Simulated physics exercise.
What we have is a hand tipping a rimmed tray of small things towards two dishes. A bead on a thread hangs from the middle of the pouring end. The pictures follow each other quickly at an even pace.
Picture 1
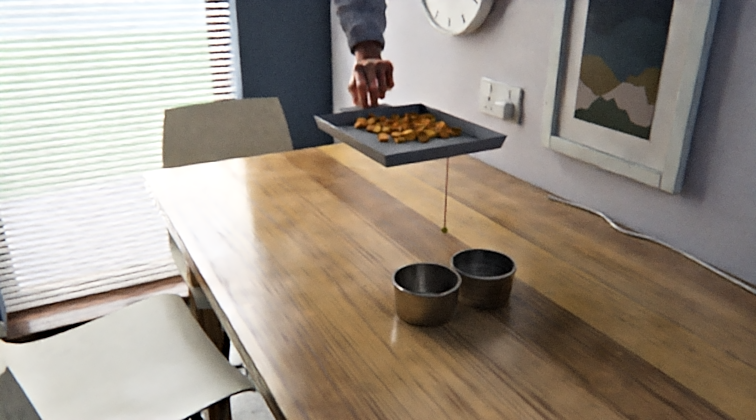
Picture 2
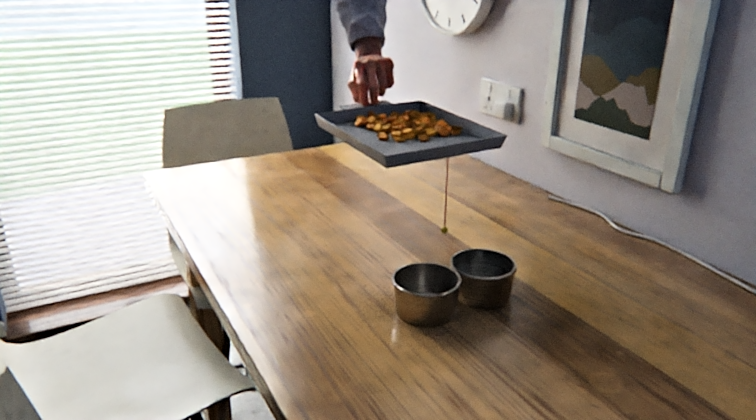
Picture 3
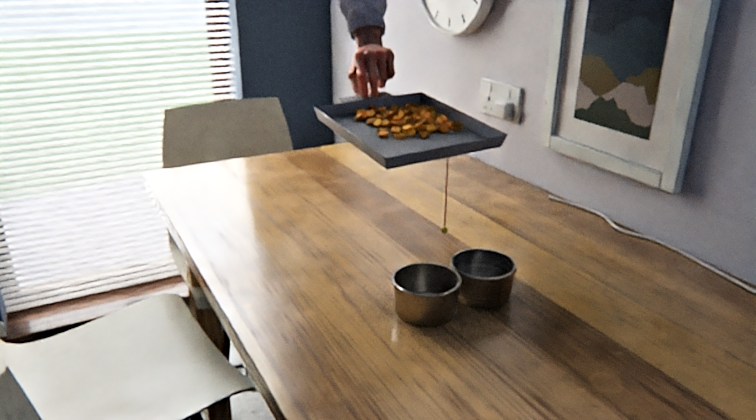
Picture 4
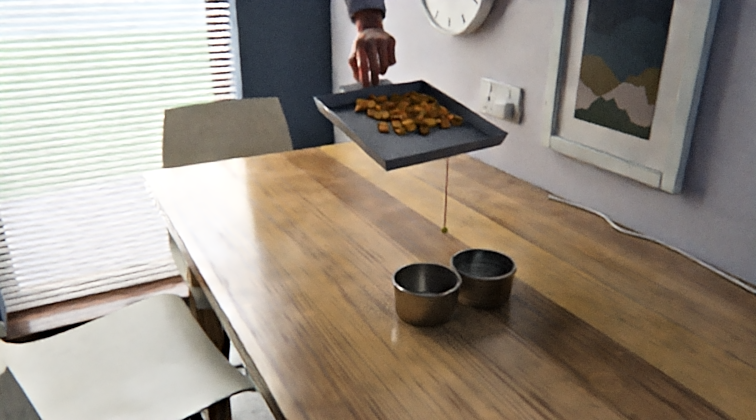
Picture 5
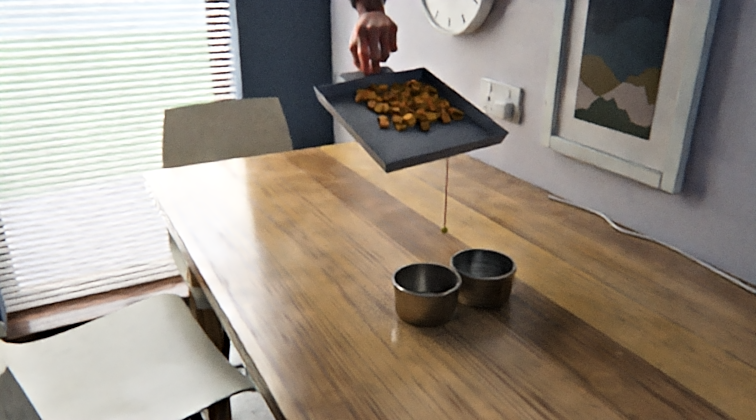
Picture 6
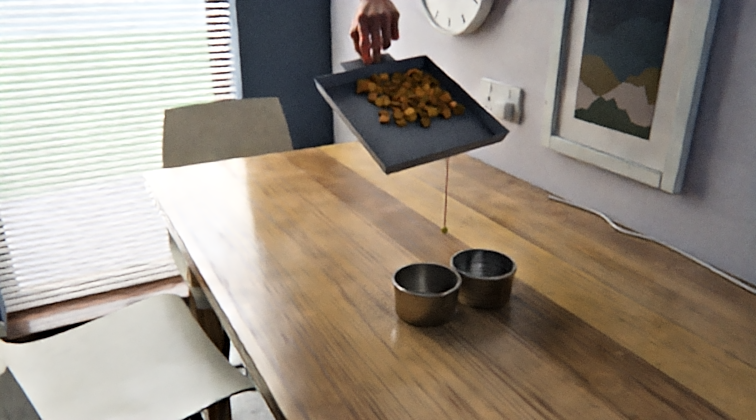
The footage shows a hand holding a dark rimmed tray of small brown pieces above two metal dishes on a wooden table, gradually raising the handle end so the tray tilts more steeply, while the dishes stay still.
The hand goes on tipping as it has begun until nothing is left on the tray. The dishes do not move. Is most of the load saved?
Together they catch only the smaller part.
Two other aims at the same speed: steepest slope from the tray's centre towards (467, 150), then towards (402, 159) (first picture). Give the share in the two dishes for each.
First some 0, then 10 per cent.
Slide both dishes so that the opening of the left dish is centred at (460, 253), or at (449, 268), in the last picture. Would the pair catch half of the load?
First below a half, then the smaller part.
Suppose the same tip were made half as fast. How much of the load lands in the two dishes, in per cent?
Roughly 20 in a hundred.
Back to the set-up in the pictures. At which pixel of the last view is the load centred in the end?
At about (411, 291).
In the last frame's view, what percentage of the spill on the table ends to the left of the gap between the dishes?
It comes to 90 per cent or so.
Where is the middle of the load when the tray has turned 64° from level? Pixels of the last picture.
Roughly at (419, 159).
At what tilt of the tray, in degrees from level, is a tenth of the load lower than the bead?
Roughly 75°.
Shortly afterwards, tray tipped steeply; the bulk on the tray; a little in the air.
Next, tray tipped past a quarter turn; near a third on the tray; near a quarter in the left dish; only a few in the right dish; near a quarter outside both; near a quarter in the air.
Some moments later, tray tipped past a quarter turn; near a quarter in the left dish; a little in the right dish; the bulk outside both.
In the end, tray tipped past a quarter turn; near a quarter in the left dish; a little in the right dish; the bulk outside both.
